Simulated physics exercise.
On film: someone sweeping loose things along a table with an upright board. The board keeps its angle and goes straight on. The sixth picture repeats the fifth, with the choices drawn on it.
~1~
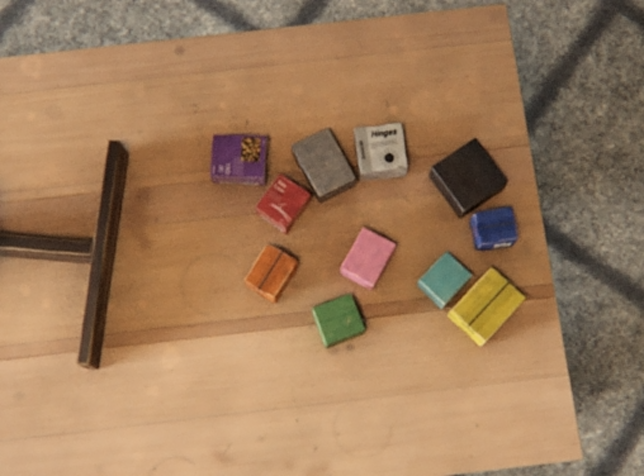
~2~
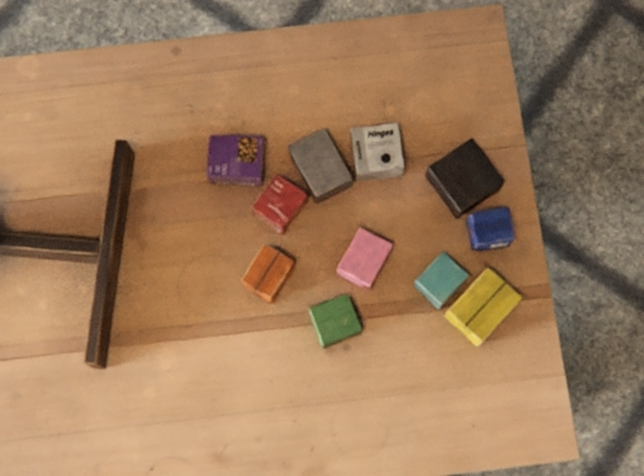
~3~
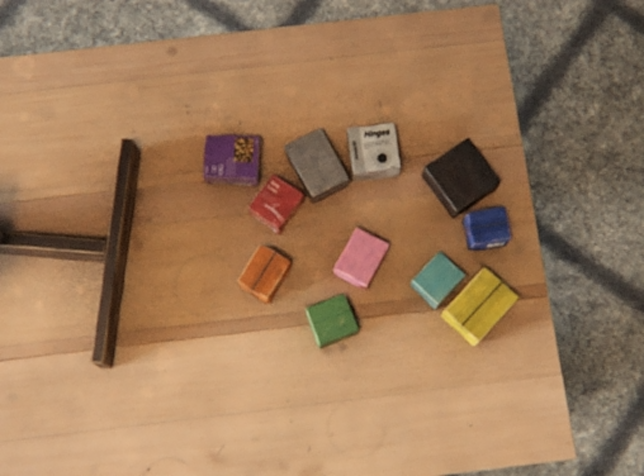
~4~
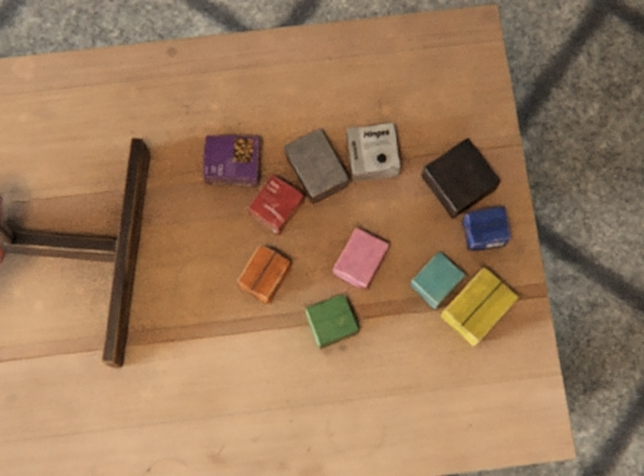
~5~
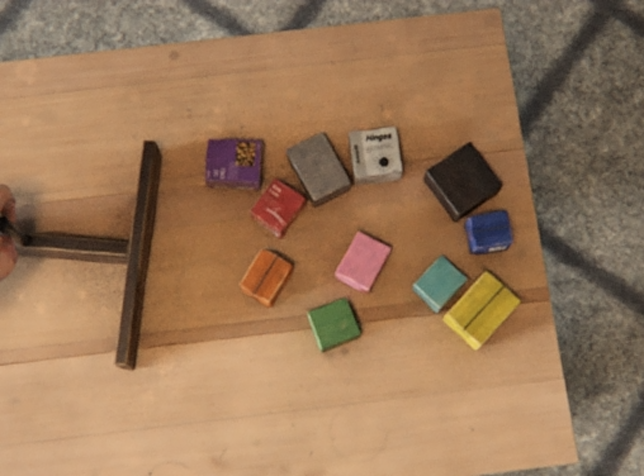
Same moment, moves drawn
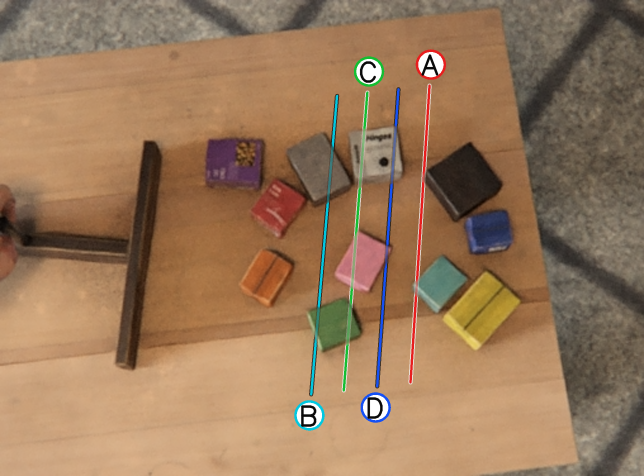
At first, a dark upright board on a handle stands at the left of a wooden table, apart from a scattered group of small coloured blocks and boxes. The board slides slowly right, narrowing the gap, and a hand gripping the handle comes into view at the left, while the blocks stay unmoved on the tabletop.
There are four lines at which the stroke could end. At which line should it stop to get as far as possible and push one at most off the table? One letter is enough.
Stop at D.
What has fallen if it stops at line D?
The black block goes over.
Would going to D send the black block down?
By then, yes.
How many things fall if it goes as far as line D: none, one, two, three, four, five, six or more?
One.
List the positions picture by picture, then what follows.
The first frame shows turquoise block (444, 280); black block (468, 179); blue box (493, 229).
The second frame shows board (105, 249); white box (377, 153).
The third frame shows board (112, 248); purple packet (232, 161).
The fourth frame shows board (123, 247); green block (332, 322).
The fifth frame shows board (135, 250); pink block (363, 263); red box (279, 209); turquoise block (439, 284).
On the copy, A at (420, 229); B at (325, 240); C at (356, 236); D at (388, 232).
On D. First, board (225, 239); purple packet (271, 161); grey block (327, 173).
Then, board (316, 229); black block (503, 189); white box (450, 155).
Finally, board (385, 221); black block over the edge; white box (516, 149); one fallen.
By contrast, A drops two; B is within the limit but short; C is within the limit but short.
